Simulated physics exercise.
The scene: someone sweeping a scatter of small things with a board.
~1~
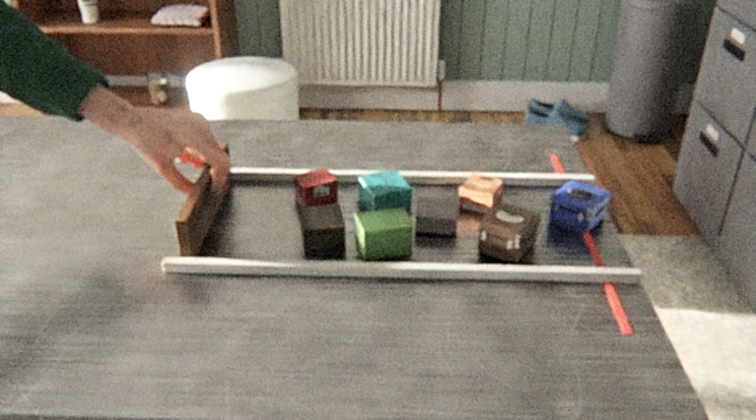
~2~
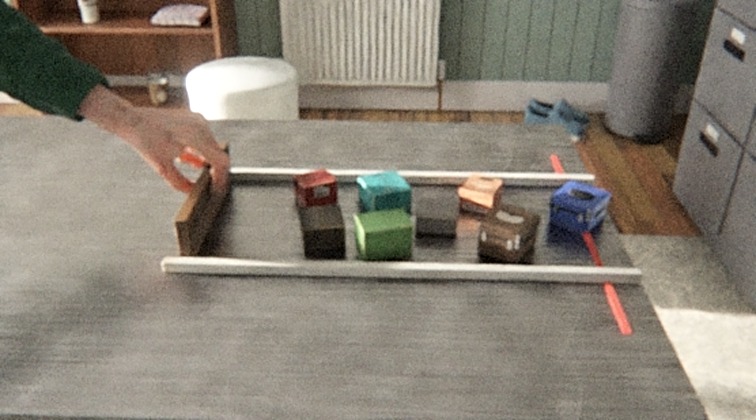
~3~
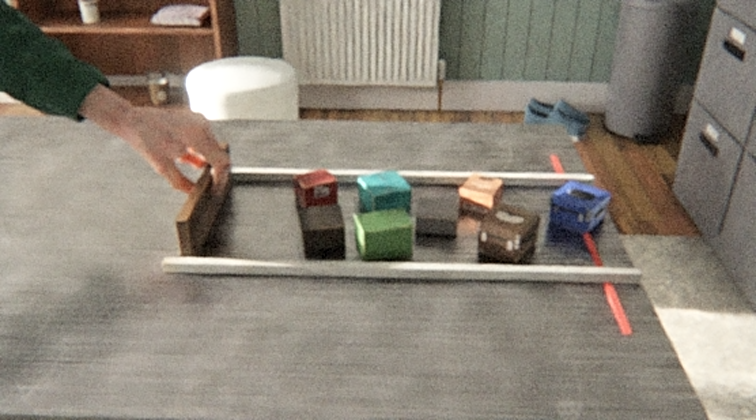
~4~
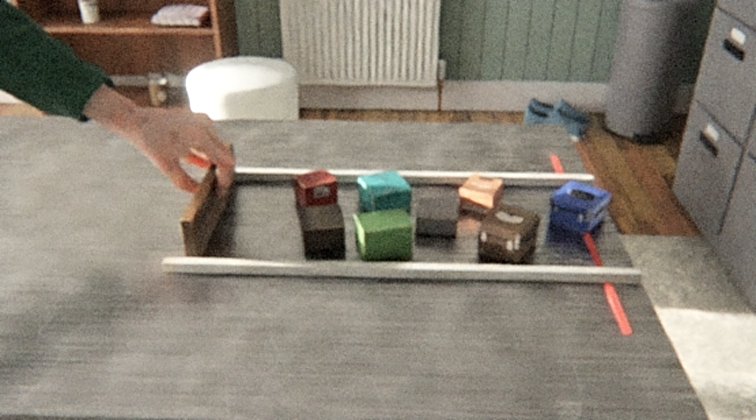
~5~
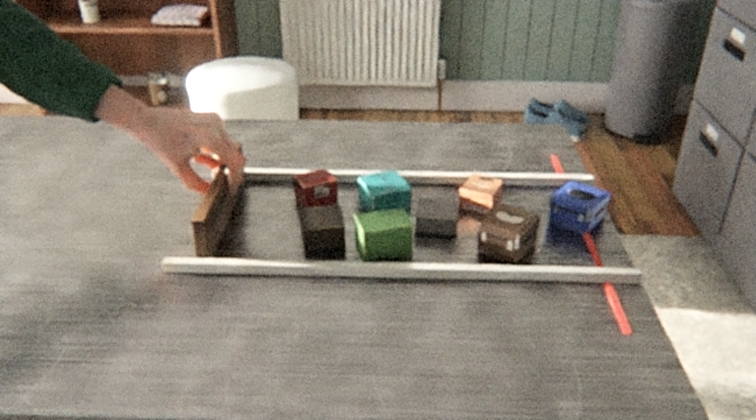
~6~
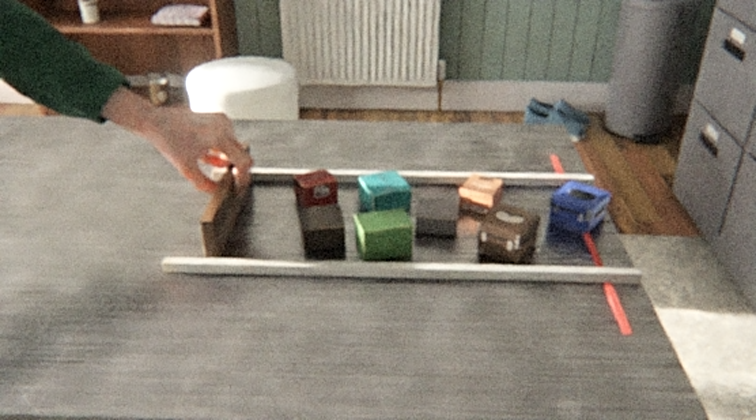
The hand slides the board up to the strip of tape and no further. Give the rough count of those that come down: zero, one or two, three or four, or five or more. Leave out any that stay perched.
Here the number that fall off is five or more.
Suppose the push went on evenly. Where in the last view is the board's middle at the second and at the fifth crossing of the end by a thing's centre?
First at (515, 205), next at (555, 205).
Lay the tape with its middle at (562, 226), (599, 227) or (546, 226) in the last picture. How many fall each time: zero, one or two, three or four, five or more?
Taking them in turn, 5 or more; more than four; three to four.
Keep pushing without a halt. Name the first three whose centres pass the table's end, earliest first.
In order: The blue case, the orange box, the brown case.
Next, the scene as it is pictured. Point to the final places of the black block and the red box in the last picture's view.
The black block stops around (615, 235); the red box around (596, 196).
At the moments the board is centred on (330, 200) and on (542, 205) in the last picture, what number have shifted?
First 4, then 8.
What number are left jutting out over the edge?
The number is 2.
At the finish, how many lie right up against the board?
That makes 2.
A little later, none off yet; blue case at rest near (579, 207); brown case at rest near (508, 233); orange box at rest near (482, 194).
When it is over, the number that fall off is five or more; down, turquoise box, green block, grey block, orange box, brown case and blue case.
